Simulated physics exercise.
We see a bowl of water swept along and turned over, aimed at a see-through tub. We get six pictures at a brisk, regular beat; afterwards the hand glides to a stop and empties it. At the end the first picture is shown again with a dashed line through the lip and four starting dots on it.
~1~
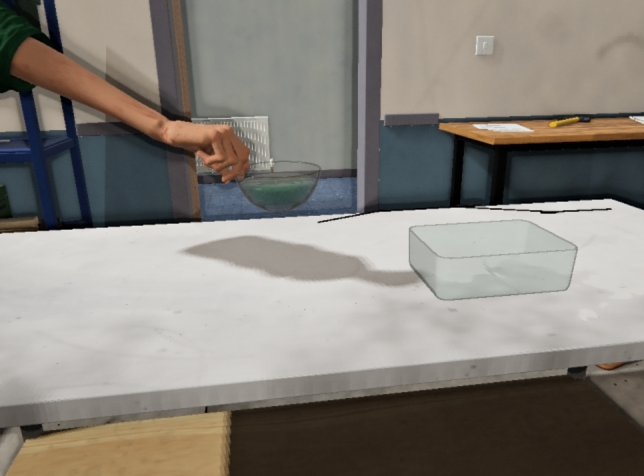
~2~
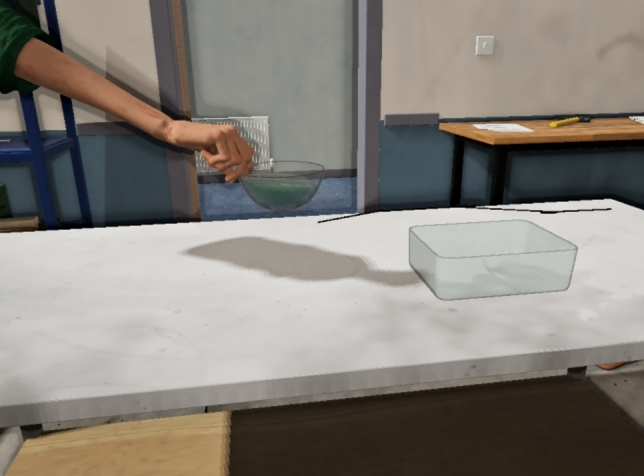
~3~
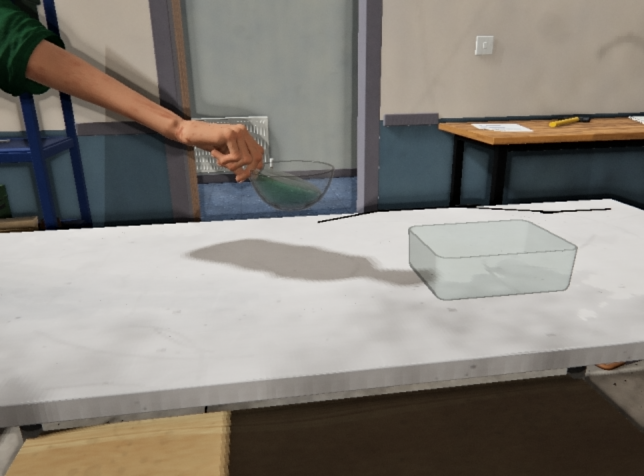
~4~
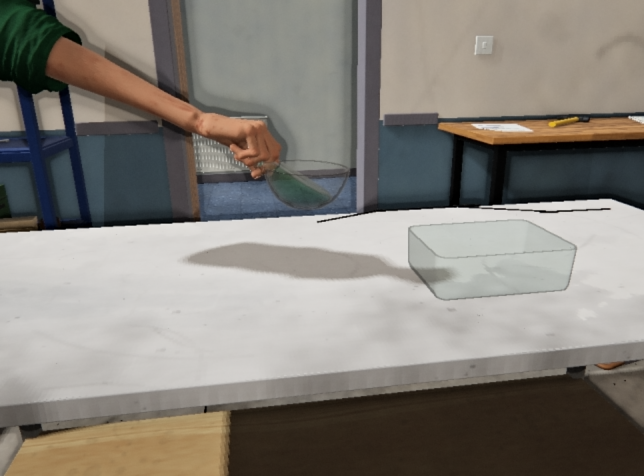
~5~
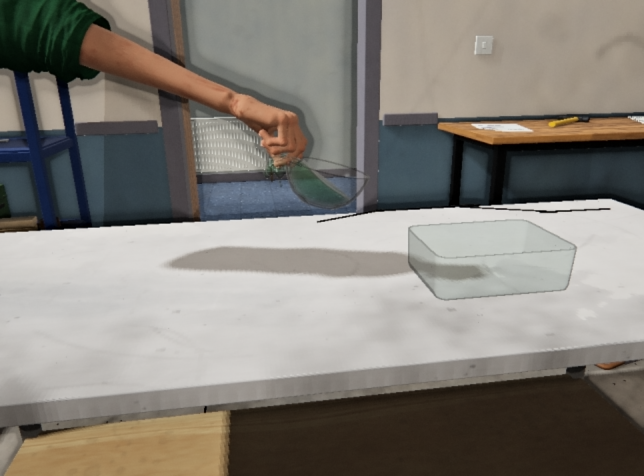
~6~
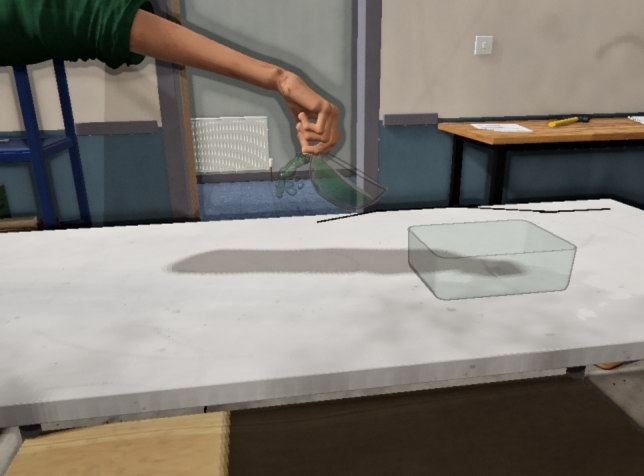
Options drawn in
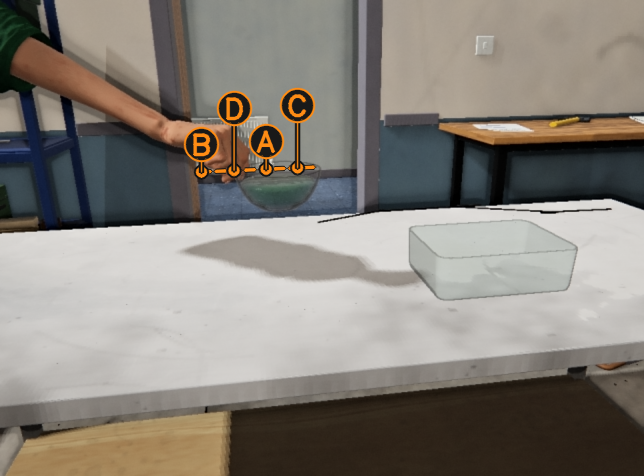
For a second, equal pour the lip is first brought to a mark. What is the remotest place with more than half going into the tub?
C.
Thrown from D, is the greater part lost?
Yes, it does.
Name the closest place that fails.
A it is.
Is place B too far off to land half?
Yes, that goes wrong.
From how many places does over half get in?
One of the four.
On the marked copy, A at (266, 169); B at (201, 172); C at (297, 167); D at (234, 170).
With A, about 30 % lands in the tub, 60 % falls short and 9 % goes beside or beyond.
With B, about 0 % lands in the tub, 99 % falls short.
With C, about 65 % lands in the tub, 25 % falls short and 10 % goes beside or beyond.
With D, about 1 % lands in the tub, 95 % falls short and 5 % goes beside or beyond.
